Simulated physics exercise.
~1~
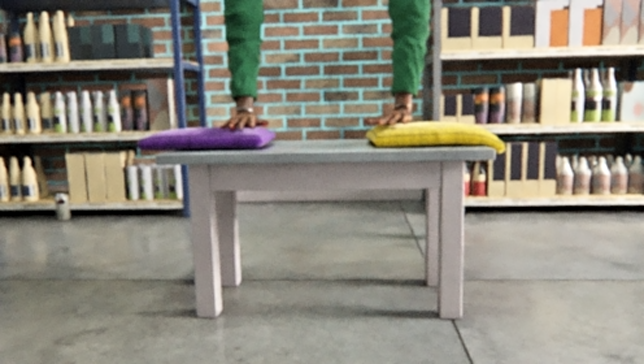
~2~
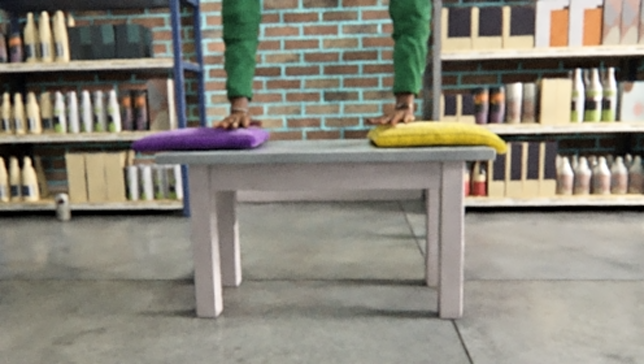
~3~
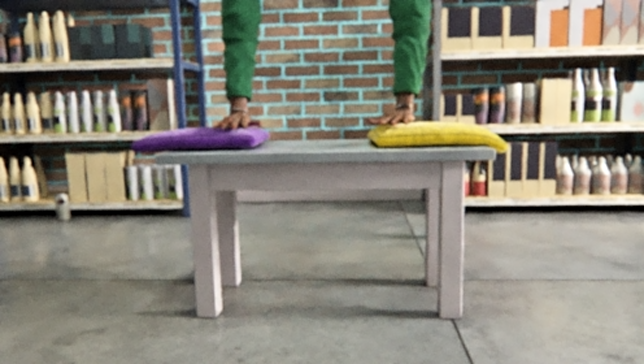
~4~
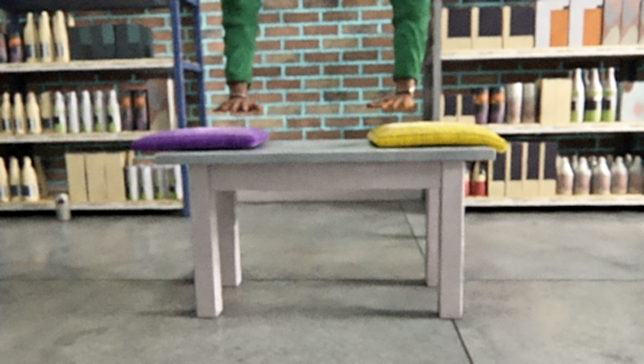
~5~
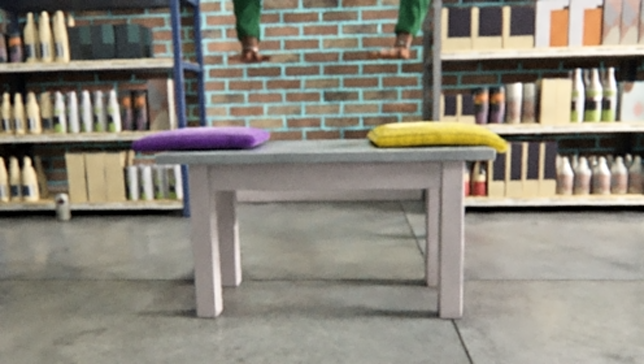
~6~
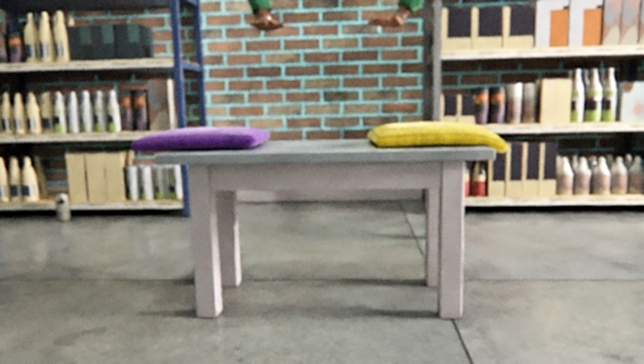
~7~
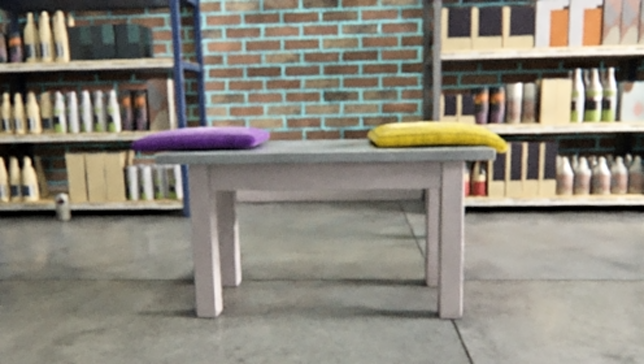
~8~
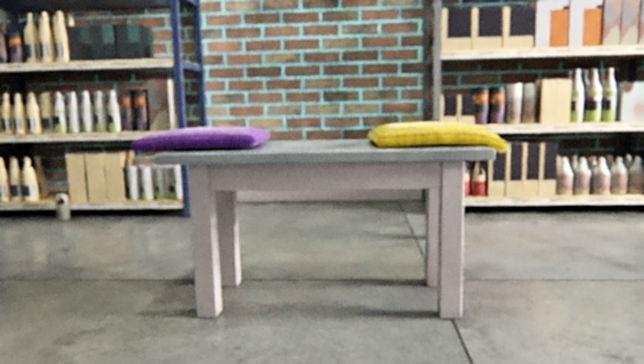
Two green-sleeved hands lifting off purple and yellow folded blankets on a bench and rising away, leaving both resting in place.
